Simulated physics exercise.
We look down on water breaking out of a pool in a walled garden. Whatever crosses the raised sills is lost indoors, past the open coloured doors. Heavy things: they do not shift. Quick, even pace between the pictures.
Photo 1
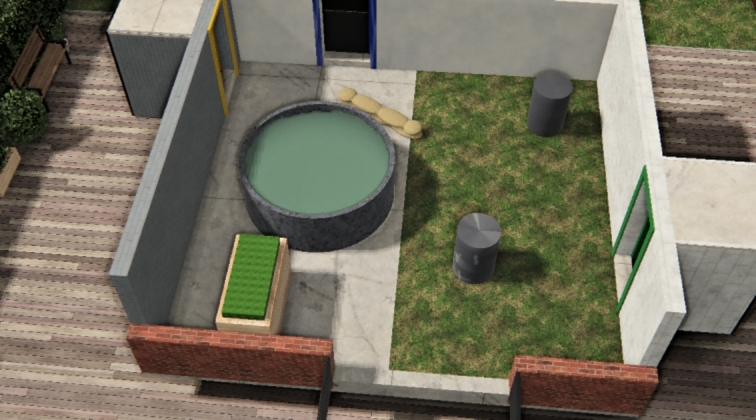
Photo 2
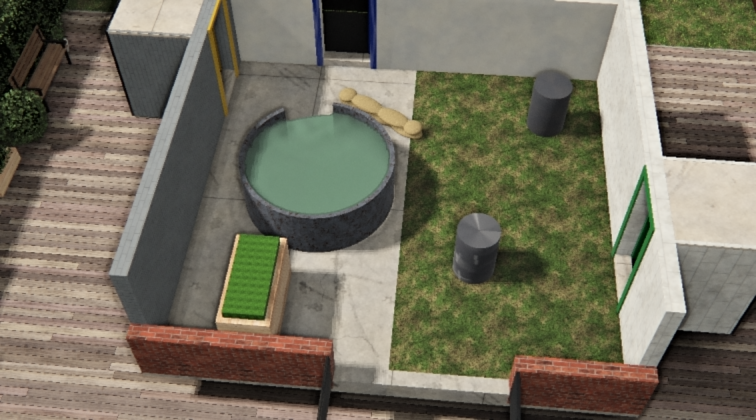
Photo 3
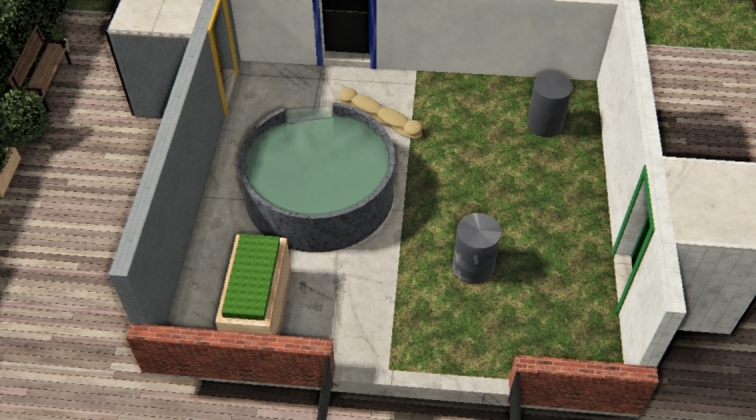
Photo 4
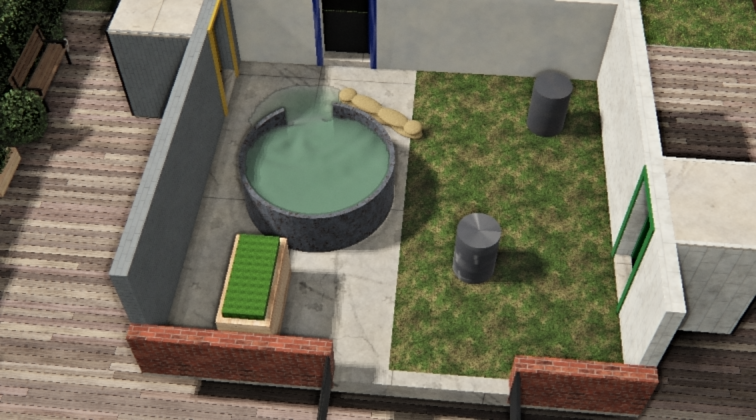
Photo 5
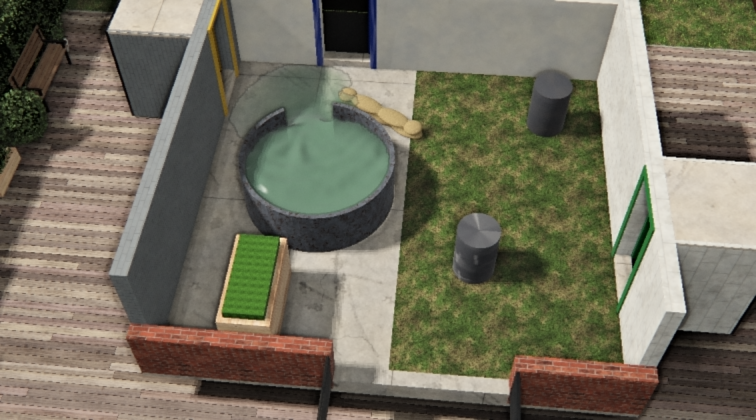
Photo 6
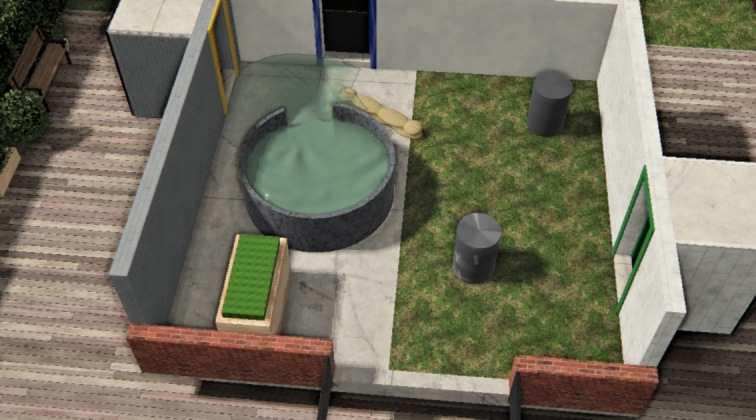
Walled garden with a round dark pool, its far rim opening and green water pouring through the gap, spreading across the paving.
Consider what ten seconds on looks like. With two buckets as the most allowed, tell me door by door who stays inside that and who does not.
Here it is: The green door stays inside it; the yellow door does not; the blue door does not.
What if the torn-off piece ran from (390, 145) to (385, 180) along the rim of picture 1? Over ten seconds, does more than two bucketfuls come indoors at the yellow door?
Note: Yellow door admits less.
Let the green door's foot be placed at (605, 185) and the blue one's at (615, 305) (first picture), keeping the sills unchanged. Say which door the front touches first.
That is the yellow-painted one.
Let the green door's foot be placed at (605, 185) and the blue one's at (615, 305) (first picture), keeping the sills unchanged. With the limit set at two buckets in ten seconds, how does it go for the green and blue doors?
I reckon the green door admits less while the blue door admits less.
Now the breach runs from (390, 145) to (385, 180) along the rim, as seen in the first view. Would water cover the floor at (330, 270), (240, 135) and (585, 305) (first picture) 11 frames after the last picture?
Sequence of results: Missed by the flood, missed by the flood, reached by the flood.
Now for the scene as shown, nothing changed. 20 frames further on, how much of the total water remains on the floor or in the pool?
My figure: Some 90 per cent.
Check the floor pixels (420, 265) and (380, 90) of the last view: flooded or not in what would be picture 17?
In order: Spared and swamped.
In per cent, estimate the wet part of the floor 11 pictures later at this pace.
Roughly 20 percent.
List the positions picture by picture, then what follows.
In the first frame, the pool at (317, 160) is whole and still.
In the second frame, water pours out on the pool's far side and has run to a hidden place.
In the third frame, the front is at a hidden place, out from the gap on the pool's far side.
In the fourth frame, the front is at (289, 89), out from the gap on the pool's far side.
In the fifth frame, water pours out on the pool's far side and has run to (290, 67).
In the sixth frame, the front is at (257, 63), out from the gap on the pool's far side.
A moment on, water covers 15 % of the floor; the green door not reached, the yellow door under two buckets in, the blue door over two buckets in.
Next, water covers 20 % of the floor; the green door not reached, the yellow door over two buckets in, the blue door far over two buckets in.
Then, water covers 40 % of the floor; the green door not reached, the yellow door far over two buckets in, the blue door far over two buckets in.
Later, water covers 60 % of the floor; the green door not reached, the yellow door far over two buckets in, the blue door far over two buckets in.
In the end, water covers 85 % of the floor; the green door not reached, the yellow door far over two buckets in, the blue door far over two buckets in.
